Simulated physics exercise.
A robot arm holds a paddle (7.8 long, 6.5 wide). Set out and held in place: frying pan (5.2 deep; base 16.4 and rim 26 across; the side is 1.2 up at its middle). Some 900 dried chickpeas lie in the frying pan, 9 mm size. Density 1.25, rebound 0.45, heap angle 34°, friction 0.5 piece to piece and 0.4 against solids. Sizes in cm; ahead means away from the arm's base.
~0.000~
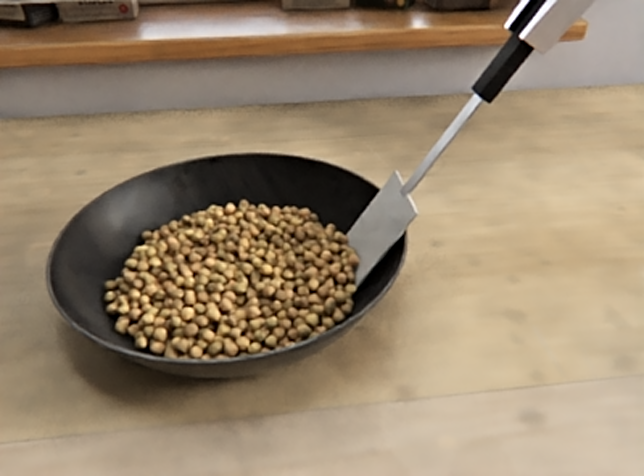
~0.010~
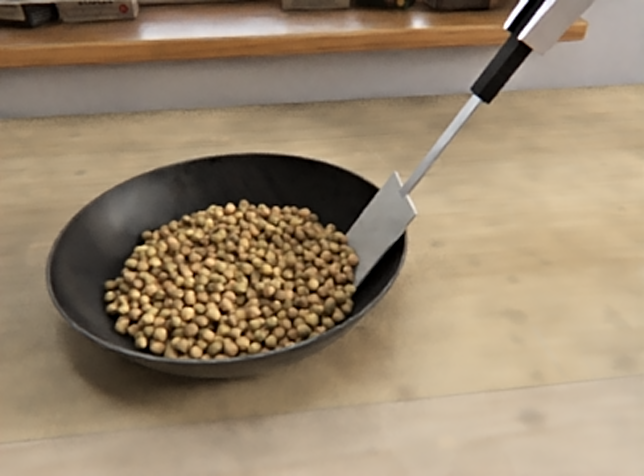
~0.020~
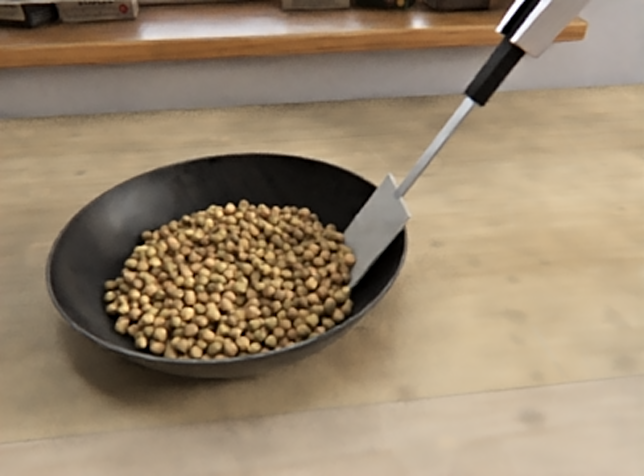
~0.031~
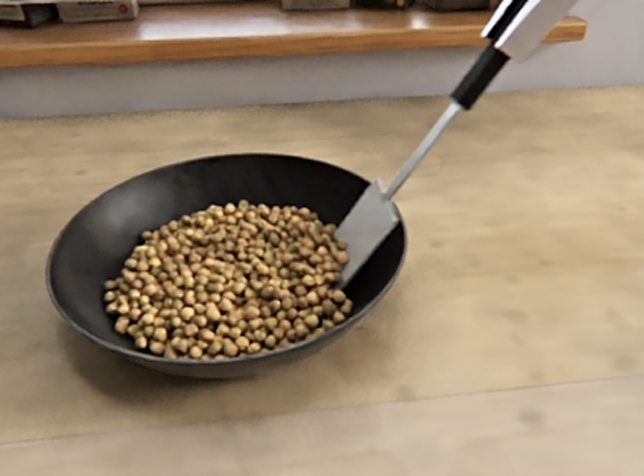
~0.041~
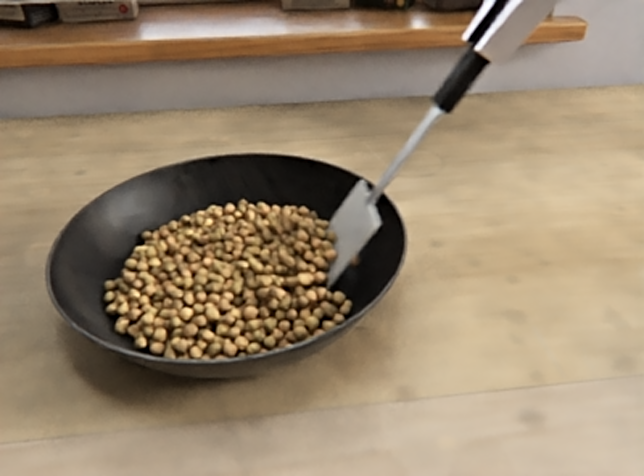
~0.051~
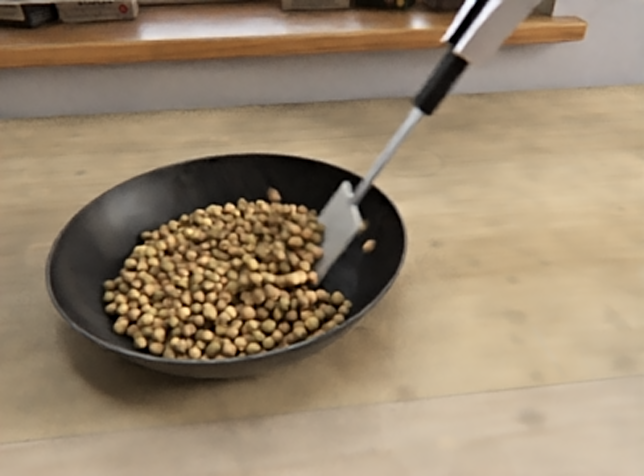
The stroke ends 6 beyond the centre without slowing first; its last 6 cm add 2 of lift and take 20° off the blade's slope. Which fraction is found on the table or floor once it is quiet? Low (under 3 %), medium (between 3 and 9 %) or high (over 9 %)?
Answer: Medium; between 3 and 9 % of the dried chickpeas finish on the table or floor.
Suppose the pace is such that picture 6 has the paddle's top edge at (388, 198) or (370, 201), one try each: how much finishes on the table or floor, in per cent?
Some 0 and 0 per cent.
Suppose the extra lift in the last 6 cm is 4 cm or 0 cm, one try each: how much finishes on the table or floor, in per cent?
About 15 and 0 per cent.
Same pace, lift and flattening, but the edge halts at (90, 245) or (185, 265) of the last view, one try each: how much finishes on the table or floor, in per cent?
Some 25 and 0 per cent.
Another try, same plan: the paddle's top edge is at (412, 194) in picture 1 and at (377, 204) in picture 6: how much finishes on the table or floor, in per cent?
About 0 per cent.
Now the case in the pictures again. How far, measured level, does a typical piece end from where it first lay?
Roughly 3 cm.
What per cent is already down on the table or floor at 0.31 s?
Roughly 4 per cent.
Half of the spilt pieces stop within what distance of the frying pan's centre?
About 32 cm.
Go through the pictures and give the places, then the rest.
In the first frame, the paddle top edge at (406, 191), sloping 57°; upper third of the load around (240, 264), from x 110 to 355, top at y 205; 900 in the frying pan.
In the second frame, the paddle top edge at (405, 191), sloping 57°; upper third of the load around (239, 264), from x 110 to 350, top at y 205.
In the third frame, the paddle top edge at (400, 193), sloping 57°; upper third of the load around (240, 263), from x 110 to 350, top at y 205.
In the fourth frame, the paddle top edge at (387, 197), sloping 57°; upper third of the load around (245, 263), from x 110 to 345, top at y 205.
In the fifth frame, the paddle top edge at (370, 200), sloping 57°; upper third of the load around (251, 261), from x 110 to 355, top at y 205.
In the sixth frame, the paddle top edge at (353, 202), sloping 57°; upper third of the load around (253, 259), from x 110 to 370, top at y 195; 900 in the frying pan.
After 0.08 s, sloping 57°, highest piece 9 above the table; 899 in the frying pan, 1 on the blade or in flight.
After 0.10 s, sloping 51°, highest piece 14 above the table; 898 in the frying pan, 2 on the blade or in flight.
After 0.31 s, sloping 37°, highest piece 28 above the table; 856 in the frying pan, 34 on the table or floor, 10 on the blade or in flight.
After 1.36 s, sloping 37°, highest piece 5 above the table; 855 in the frying pan, 45 on the table or floor.
In the end, 855 in the frying pan, 45 on the table or floor. That is 5 % on the table or floor.
